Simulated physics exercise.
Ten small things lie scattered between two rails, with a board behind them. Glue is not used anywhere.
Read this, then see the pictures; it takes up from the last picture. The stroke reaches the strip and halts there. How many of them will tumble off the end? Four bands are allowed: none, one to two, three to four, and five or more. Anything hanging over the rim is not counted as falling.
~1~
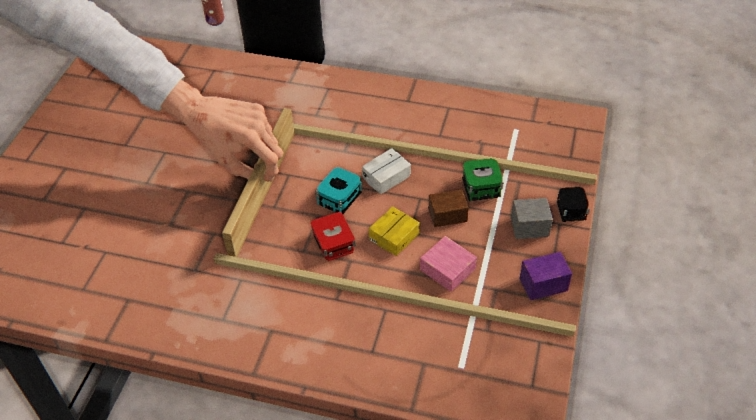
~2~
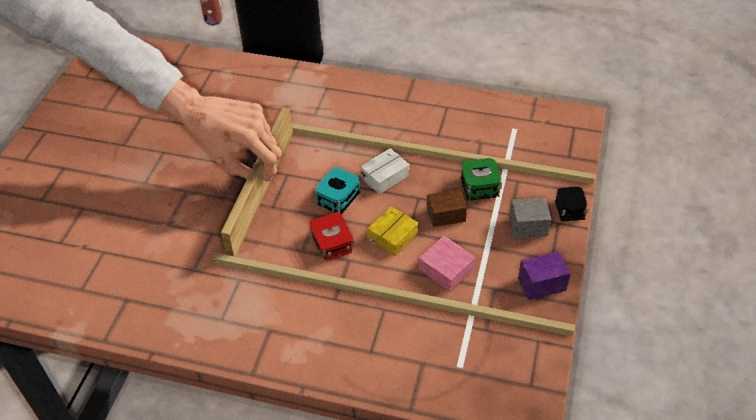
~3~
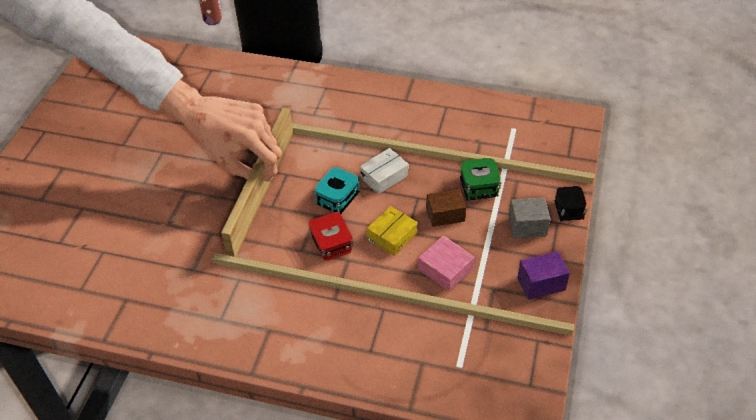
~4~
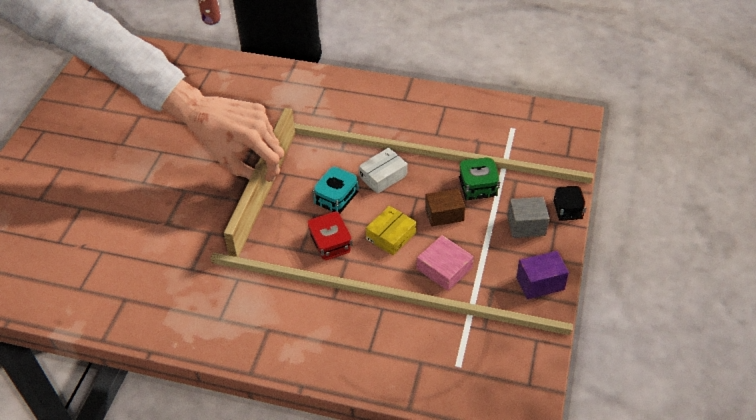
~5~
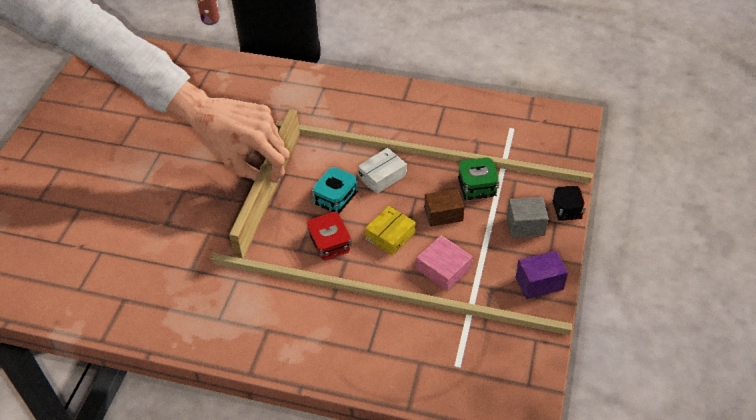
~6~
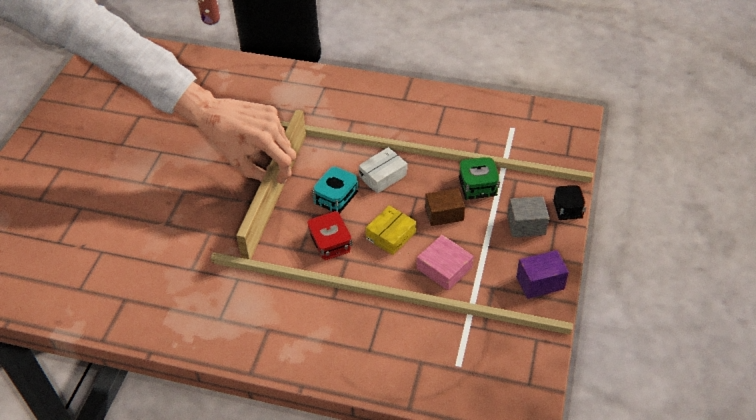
Most likely the sweep will knock nothing off.
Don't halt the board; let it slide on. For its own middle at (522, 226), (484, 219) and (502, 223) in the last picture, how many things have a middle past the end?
It comes out as 3, then 0, then 3.
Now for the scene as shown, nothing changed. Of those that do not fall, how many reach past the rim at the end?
That'd be 3.
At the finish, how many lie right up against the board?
Total: 3.
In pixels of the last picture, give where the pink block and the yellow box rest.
The pink block settles near (536, 291); as for the yellow box, near (524, 253).
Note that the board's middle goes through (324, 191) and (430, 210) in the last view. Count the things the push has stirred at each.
I count 2 first and 7 after.
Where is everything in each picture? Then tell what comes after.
The first picture shows black case (573, 205); purple block (545, 276); grey block (531, 219); board (261, 180); tape (492, 235).
The second picture shows purple block (544, 276); pink block (447, 263).
The third picture shows grey block (529, 218); white box (384, 171).
The fourth picture shows black case (569, 204); yellow box (391, 230).
The fifth picture shows purple block (541, 275); brown block (444, 208).
The sixth picture shows black case (569, 203); purple block (542, 274); grey block (528, 217); board (274, 182); tape (489, 234).
A little later, none off yet; black case at rest near (569, 203); purple block at rest near (542, 274); grey block at rest near (528, 217).
Next, none off yet; black case moving near (572, 203); purple block moving near (547, 275); grey block shifted about its own width near (551, 219).
When it is over, the number that fall off is zero.
